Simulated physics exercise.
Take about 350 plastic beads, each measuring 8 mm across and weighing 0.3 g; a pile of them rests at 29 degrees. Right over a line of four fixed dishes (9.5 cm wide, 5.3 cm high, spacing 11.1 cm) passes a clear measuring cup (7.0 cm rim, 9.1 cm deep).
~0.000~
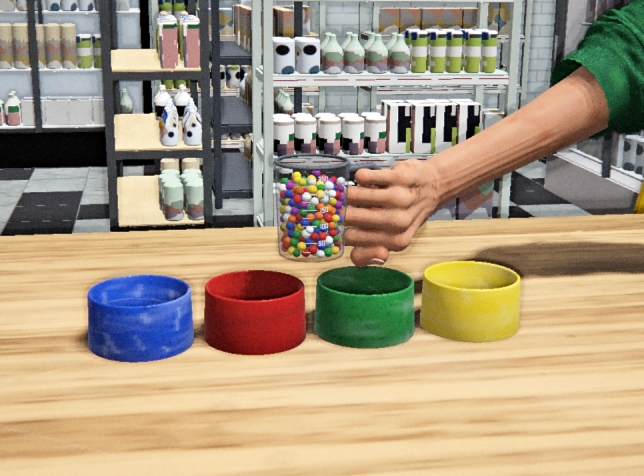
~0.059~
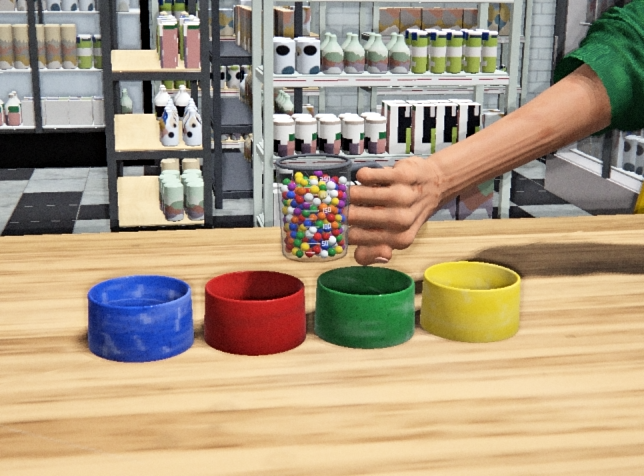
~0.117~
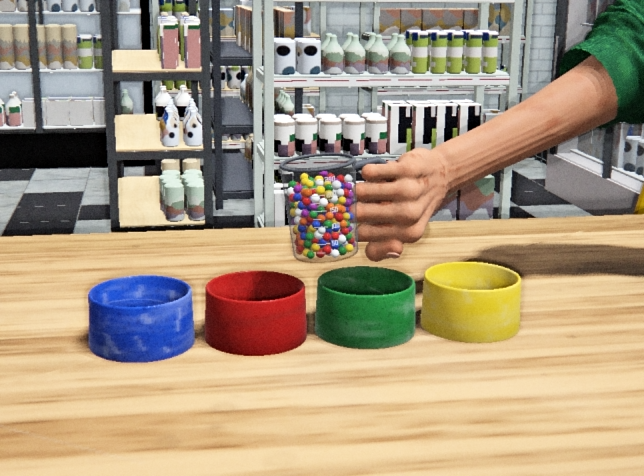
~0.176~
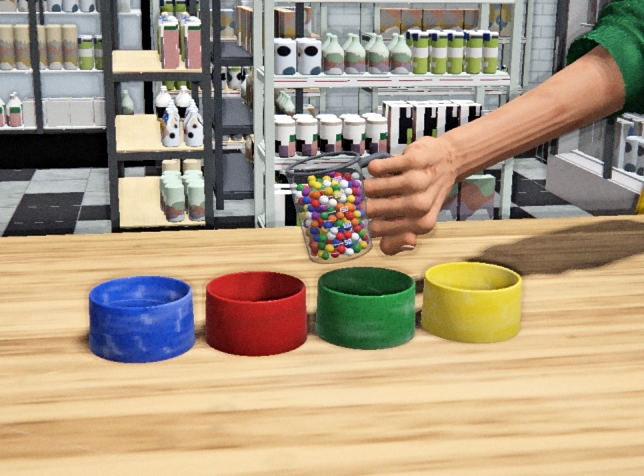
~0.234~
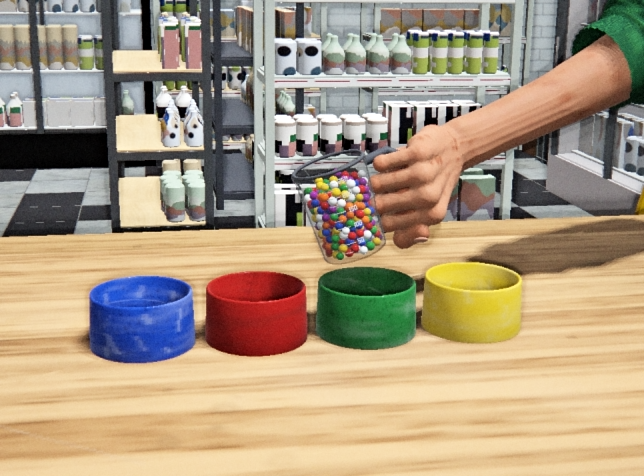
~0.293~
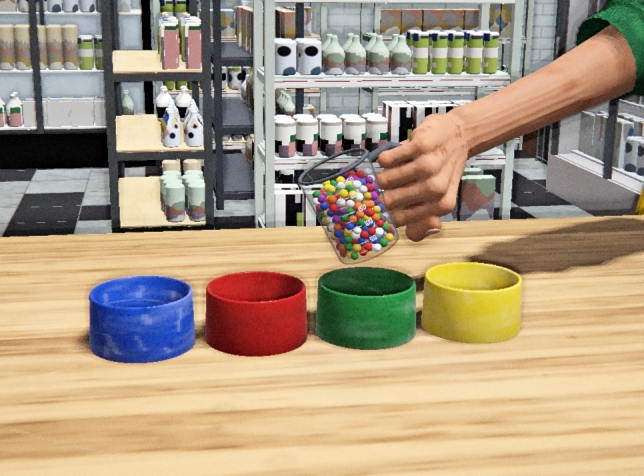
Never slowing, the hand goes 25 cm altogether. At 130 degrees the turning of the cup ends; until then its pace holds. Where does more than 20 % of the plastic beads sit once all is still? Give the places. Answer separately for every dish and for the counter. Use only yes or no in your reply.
Red: No; blue: No; green: No; yellow: Yes; counter: No.
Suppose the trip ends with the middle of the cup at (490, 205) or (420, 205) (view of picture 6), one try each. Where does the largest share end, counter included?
Try 1 - yellow; try 2 - green.
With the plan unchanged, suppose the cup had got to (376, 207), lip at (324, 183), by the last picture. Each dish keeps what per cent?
Final shares - red 0 %, blue 0 %, green 0 %, yellow 70 %.
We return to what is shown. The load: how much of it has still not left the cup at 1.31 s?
Some 25 per cent.
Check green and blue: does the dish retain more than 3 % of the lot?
So green is a pass and blue is a miss.
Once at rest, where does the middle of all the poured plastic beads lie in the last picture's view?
Approximately (463, 311) in the last picture.
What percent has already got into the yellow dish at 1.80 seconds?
Near 80 per cent so far.
After 0.90 s, tilt 88 degrees; cup holds 95 %.
Then, at 1.31 s, tilt 129 degrees; cup holds 25 %, green 10 %, yellow 50 %.
After 1.80 s, tilt 130 degrees; cup holds 0 %, green 10 %, yellow 80 %.
At rest (2.1 s), red 0 %, blue 0 %, green 10 %, yellow 80 %, counter 10 %.
